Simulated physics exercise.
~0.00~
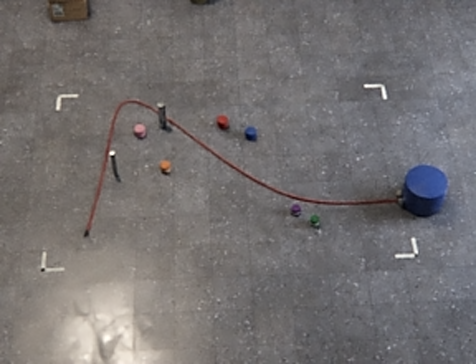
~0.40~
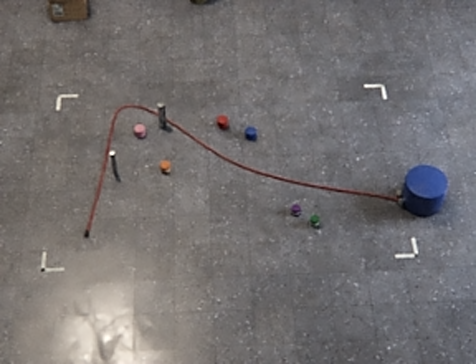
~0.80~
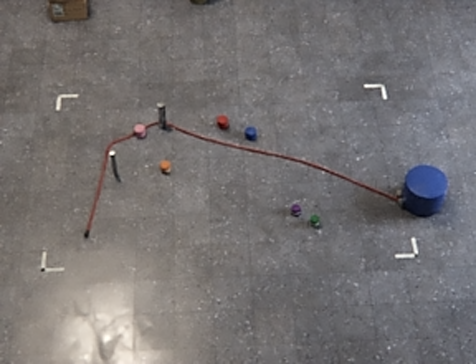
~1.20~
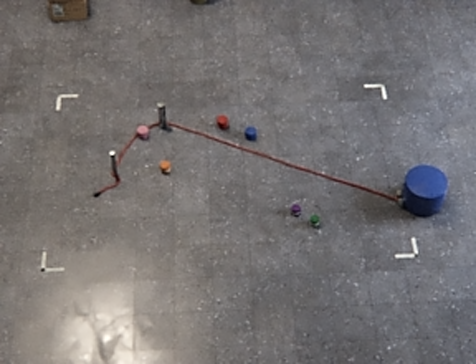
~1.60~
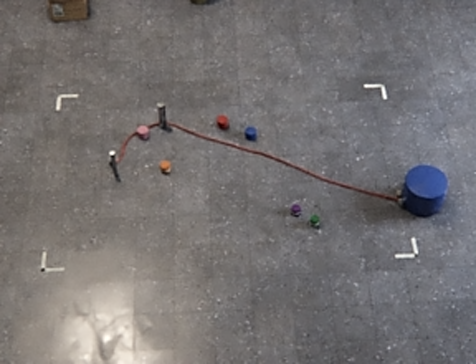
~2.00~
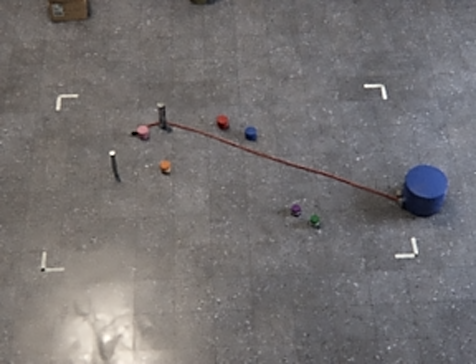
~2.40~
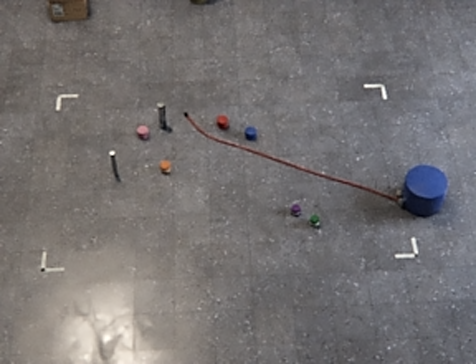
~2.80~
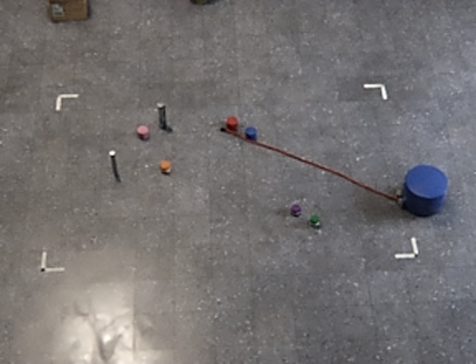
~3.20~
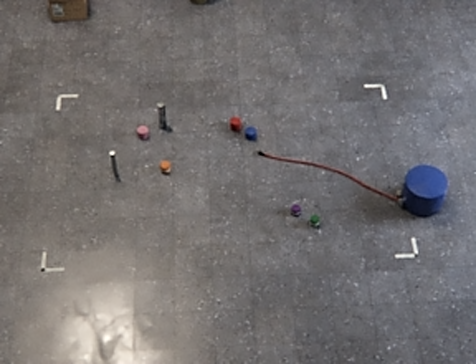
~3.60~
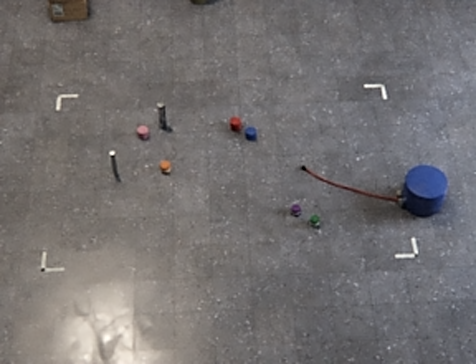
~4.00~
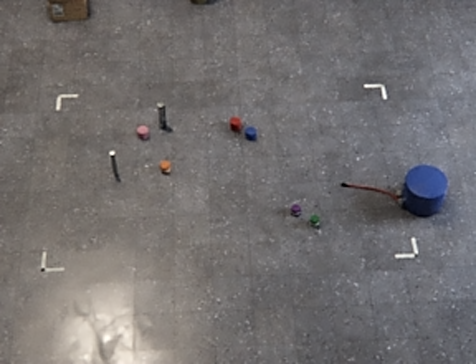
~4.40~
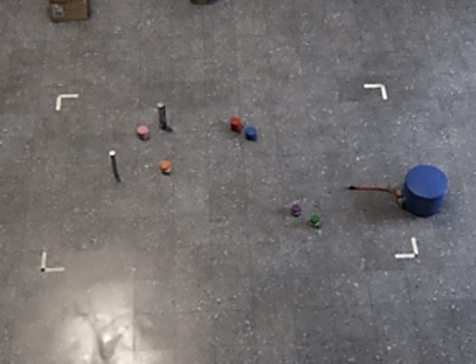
The footage shows a red lead winding around dark posts among small coloured containers on a grey floor, then drawing right toward a blue reel, slipping free of the posts and nudging the red tub toward the blue one, until only a short length remains out.
